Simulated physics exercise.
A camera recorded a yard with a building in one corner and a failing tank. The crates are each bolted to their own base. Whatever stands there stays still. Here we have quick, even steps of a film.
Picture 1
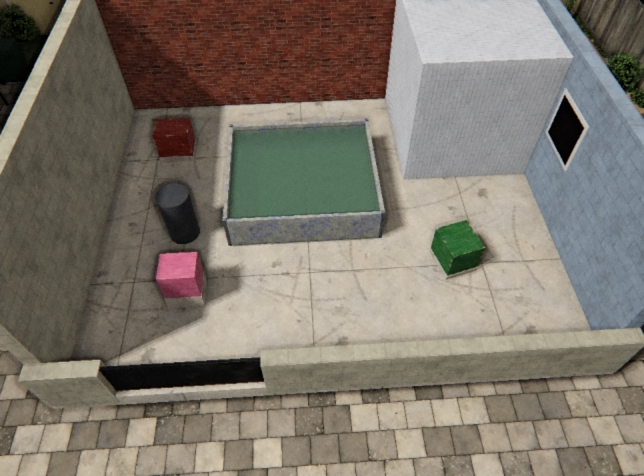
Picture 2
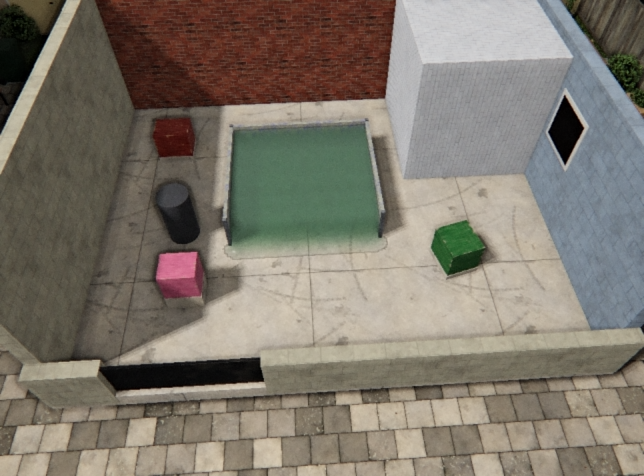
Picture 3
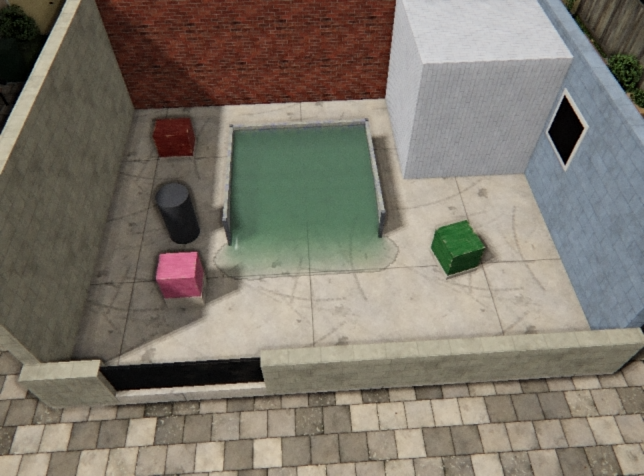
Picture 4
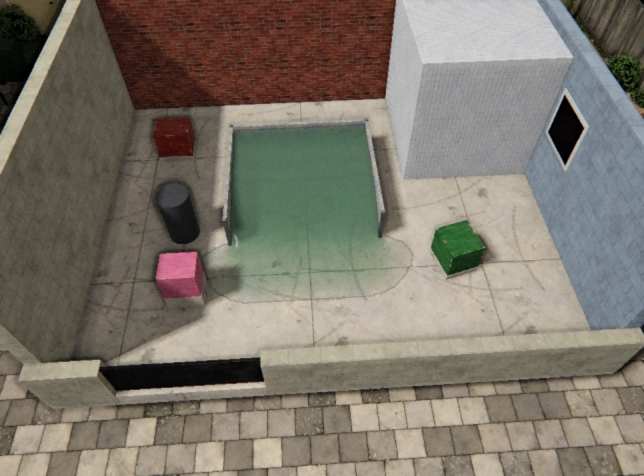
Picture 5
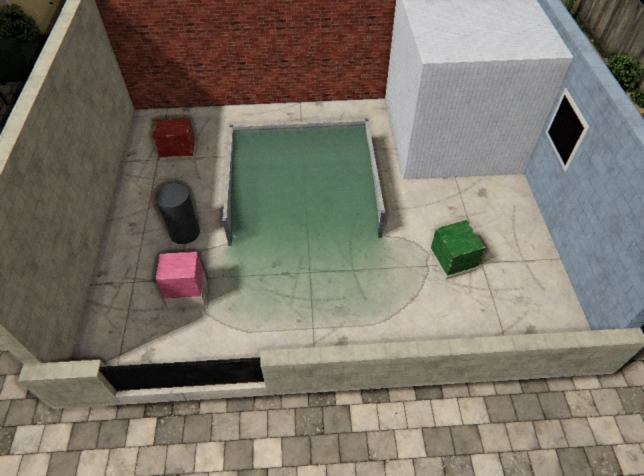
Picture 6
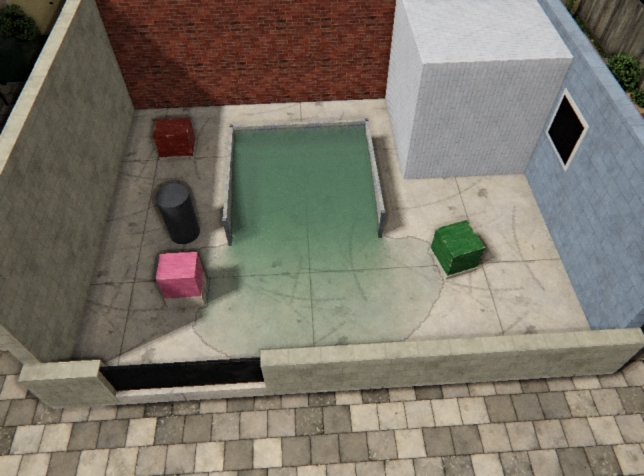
At first, green water stands still in an open tank in a walled yard, among pink, red and green boxes and a dark cylinder. Then the tank's near side is gone and water pours out across the paving, spreading steadily toward the low front wall and widening between the pink and green boxes.
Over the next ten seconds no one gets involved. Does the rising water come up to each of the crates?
The green crate - yes, it does. The red crate - yes, it does. The pink crate - no, it does not.
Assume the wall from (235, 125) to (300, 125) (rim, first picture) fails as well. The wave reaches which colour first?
Answer: The one in red.
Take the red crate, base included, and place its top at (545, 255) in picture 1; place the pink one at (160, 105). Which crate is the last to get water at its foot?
My guess is the one in pink.
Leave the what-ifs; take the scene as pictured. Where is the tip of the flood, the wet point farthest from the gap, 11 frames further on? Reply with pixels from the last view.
I reckon the front has reached (598, 351) by then.
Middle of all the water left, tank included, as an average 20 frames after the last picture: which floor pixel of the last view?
I would point to (317, 284).
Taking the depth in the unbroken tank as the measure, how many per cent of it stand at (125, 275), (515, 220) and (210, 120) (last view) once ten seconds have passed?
In order: Roughly 10, 20 and 8 in a hundred.
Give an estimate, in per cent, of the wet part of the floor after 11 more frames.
It works out to about 40 in a hundred.
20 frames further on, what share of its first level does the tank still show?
Near 22 in a hundred.
A moment on, water covers 30 % of the floor; the green crate water round its plinth, the red crate not reached, the pink crate water round its plinth.
Next, water covers 40 % of the floor; the green crate water round its plinth, the red crate not reached, the pink crate water round its plinth.
Then, water covers 50 % of the floor; the green crate water round its plinth, the red crate not reached, the pink crate water round its plinth.
Later, water covers 85 % of the floor; the green crate water round its plinth, the red crate water round its plinth, the pink crate water round its plinth.
In the end, water covers 100 % of the floor; the green crate was topped, the red crate was topped, the pink crate stayed above the water.
